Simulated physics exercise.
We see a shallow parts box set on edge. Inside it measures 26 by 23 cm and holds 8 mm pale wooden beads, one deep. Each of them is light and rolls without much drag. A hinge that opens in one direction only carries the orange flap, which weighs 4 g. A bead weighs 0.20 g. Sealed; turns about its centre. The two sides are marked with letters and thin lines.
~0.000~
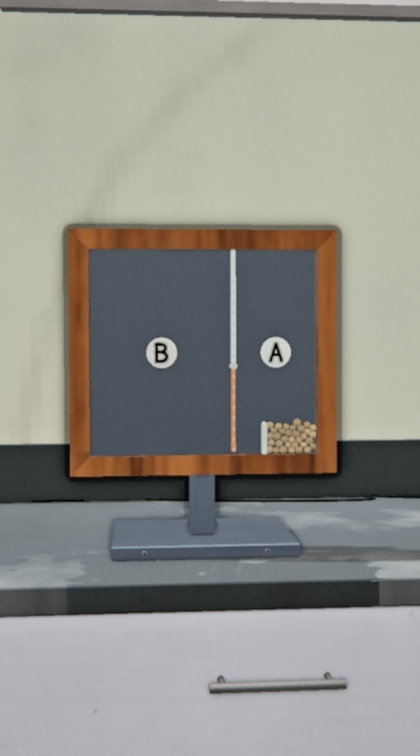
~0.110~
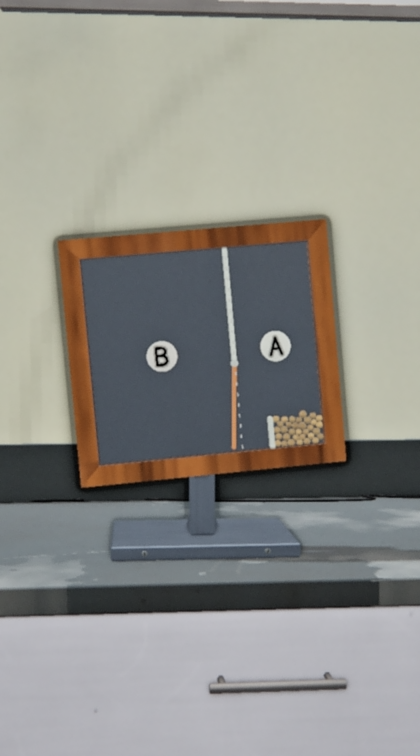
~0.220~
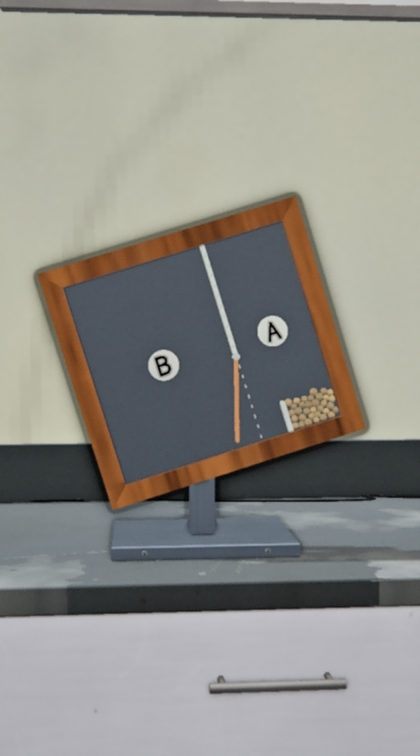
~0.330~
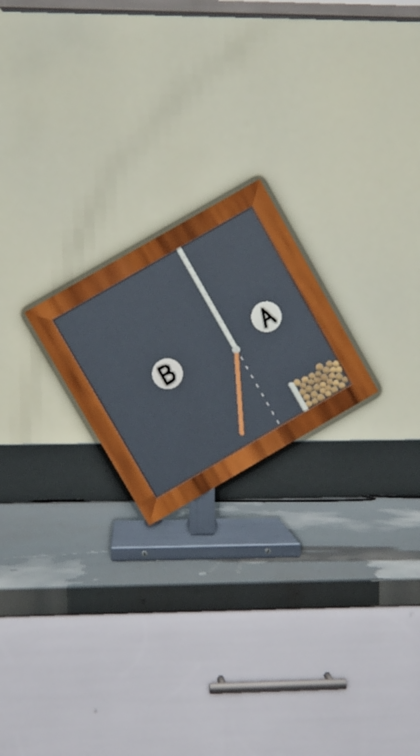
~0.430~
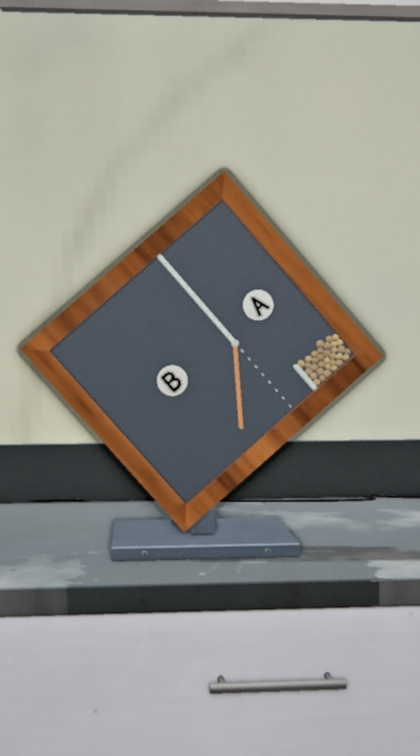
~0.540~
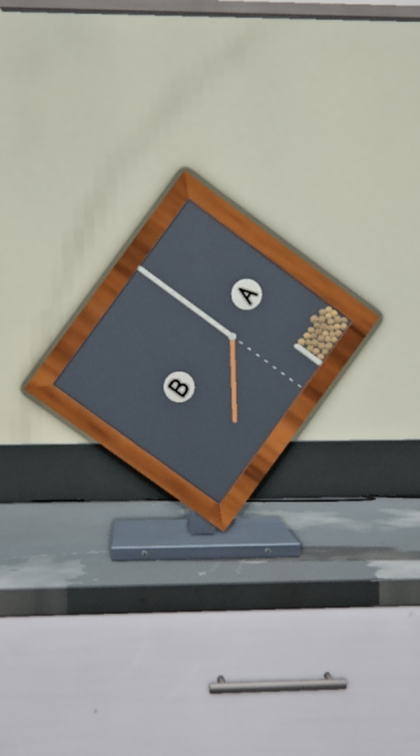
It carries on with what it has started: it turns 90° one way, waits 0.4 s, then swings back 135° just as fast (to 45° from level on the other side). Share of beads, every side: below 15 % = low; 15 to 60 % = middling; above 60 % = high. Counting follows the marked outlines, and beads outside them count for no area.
Side A: Middling; side B: High.
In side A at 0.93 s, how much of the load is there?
The share there is around 95 %.
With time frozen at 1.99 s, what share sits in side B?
Roughly 75 percent.
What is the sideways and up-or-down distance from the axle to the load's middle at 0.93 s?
It sits around 9 cm to the right and around 8 cm up.
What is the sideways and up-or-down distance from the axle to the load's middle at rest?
Some 6 cm left and 9 cm below.
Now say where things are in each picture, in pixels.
In the first frame, level; about 30 beads; beads' middle (292, 438); highest (297, 423); orange flap (233, 366); A (276, 352), B (162, 353).
In the second frame, turned 5° anticlockwise; beads' middle (298, 430); highest (303, 414).
In the third frame, turned 17° anticlockwise; beads' middle (313, 408); highest (324, 391); wall ends (235, 353), (282, 403).
In the fourth frame, turned 30° anticlockwise; beads' middle (322, 383); highest (336, 364); orange flap (236, 350) tilted 4°.
In the fifth frame, turned 41° anticlockwise; beads' middle (326, 359); highest (336, 337).
In the sixth frame, turned 54° anticlockwise; beads' middle (324, 332); highest (329, 310); orange flap (232, 337); A (247, 294), B (179, 387).
After 0.93 s, it stands 90° anticlockwise; the beads' middle is 9 cm right of and 8 cm above the centre; A 95 %, B 5 %; orange flap open 63°.
After 1.99 s, it stands 23° anticlockwise; the beads' middle is 3 cm left of and 11 cm below the centre; A 25 %, B 75 %; orange flap open 17°.
After 2.66 s, it stands 45° clockwise; the beads' middle is 6 cm left of and 9 cm below the centre; A 25 %, B 75 %; orange flap shut.
At rest by 3.1 s, it stands 45° clockwise; A 25 %, B 75 %; orange flap shut.
